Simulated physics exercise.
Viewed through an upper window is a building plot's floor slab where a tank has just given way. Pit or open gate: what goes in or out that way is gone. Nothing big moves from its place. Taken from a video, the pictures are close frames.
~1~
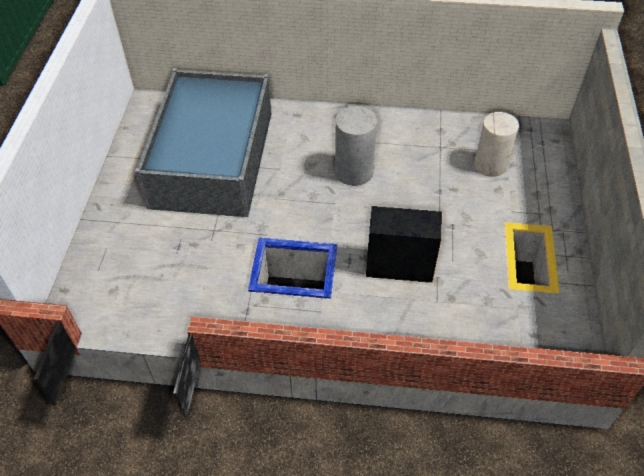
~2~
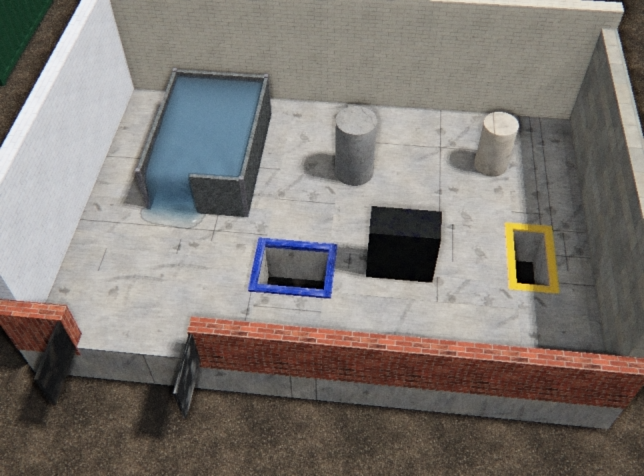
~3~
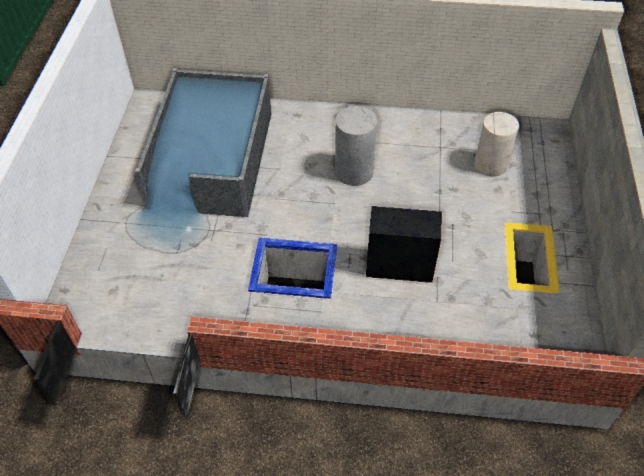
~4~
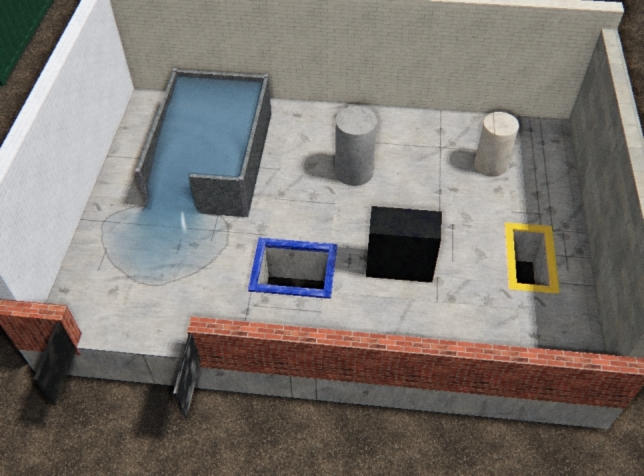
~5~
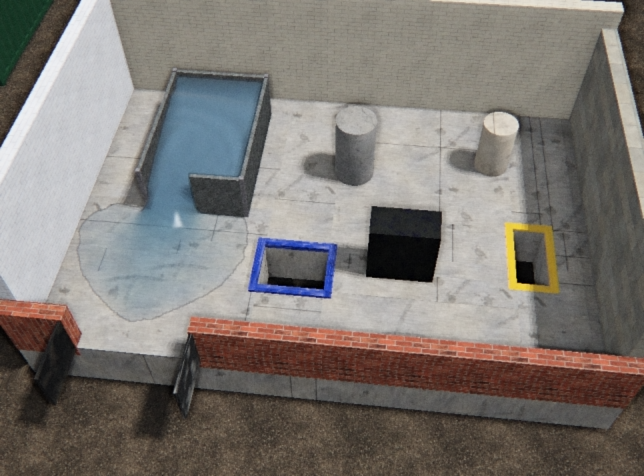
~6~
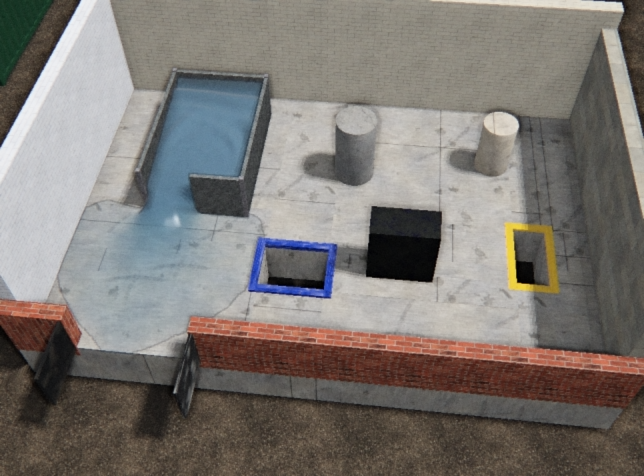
A grey-walled tank of blue water stands at the upper left of a pale concrete floor slab, seen from high above. A grey cylinder, a cream cylinder, a black block, and blue- and yellow-rimmed pits sit to its right, with an open gate in the front brick wall. The tank's near side opens at its left, and water pours out, spreading across the slab to the gateway.
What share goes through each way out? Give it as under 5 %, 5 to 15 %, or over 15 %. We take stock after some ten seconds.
The gate swallows beyond fifteen per cent; the blue pit swallows below five per cent; the yellow pit swallows below five per cent.
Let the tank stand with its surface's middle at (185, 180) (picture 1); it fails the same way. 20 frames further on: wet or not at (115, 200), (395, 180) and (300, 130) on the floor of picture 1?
Outcome, in sequence: Wetted, unwetted, unwetted.
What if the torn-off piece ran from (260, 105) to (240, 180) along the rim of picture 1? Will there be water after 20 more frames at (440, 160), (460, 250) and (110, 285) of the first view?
Going point by point: Waterlogged, waterlogged, left unwetted.
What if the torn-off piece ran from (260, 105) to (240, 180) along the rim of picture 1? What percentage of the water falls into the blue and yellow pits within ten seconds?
Estimates in per cent: Blue 8, yellow 30.
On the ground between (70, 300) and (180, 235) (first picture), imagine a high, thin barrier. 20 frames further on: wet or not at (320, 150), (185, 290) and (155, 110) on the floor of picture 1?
Running through them in order, the first comes out free from flooding, the second taken by the flood and the last taken by the flood.
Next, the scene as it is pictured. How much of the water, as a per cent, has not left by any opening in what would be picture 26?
Some 74 per cent has not gone.
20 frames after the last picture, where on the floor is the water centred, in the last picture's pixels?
That puts it at around (196, 204).
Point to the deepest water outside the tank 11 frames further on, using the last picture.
Around (48, 329).
A moment on, water covers 20 % of the floor; the gate 5 %, the blue pit 0 %, the yellow pit 0 %.
Next, water covers 25 % of the floor; the gate 13 %, the blue pit 0 %, the yellow pit 0 %.
Then, water covers 35 % of the floor; the gate 26 %, the blue pit 0 %, the yellow pit 0 %.
Later, water covers 45 % of the floor; the gate 43 %, the blue pit 0 %, the yellow pit 1 %.
In the end, water covers 50 % of the floor; the gate 56 %, the blue pit 0 %, the yellow pit 2 %.
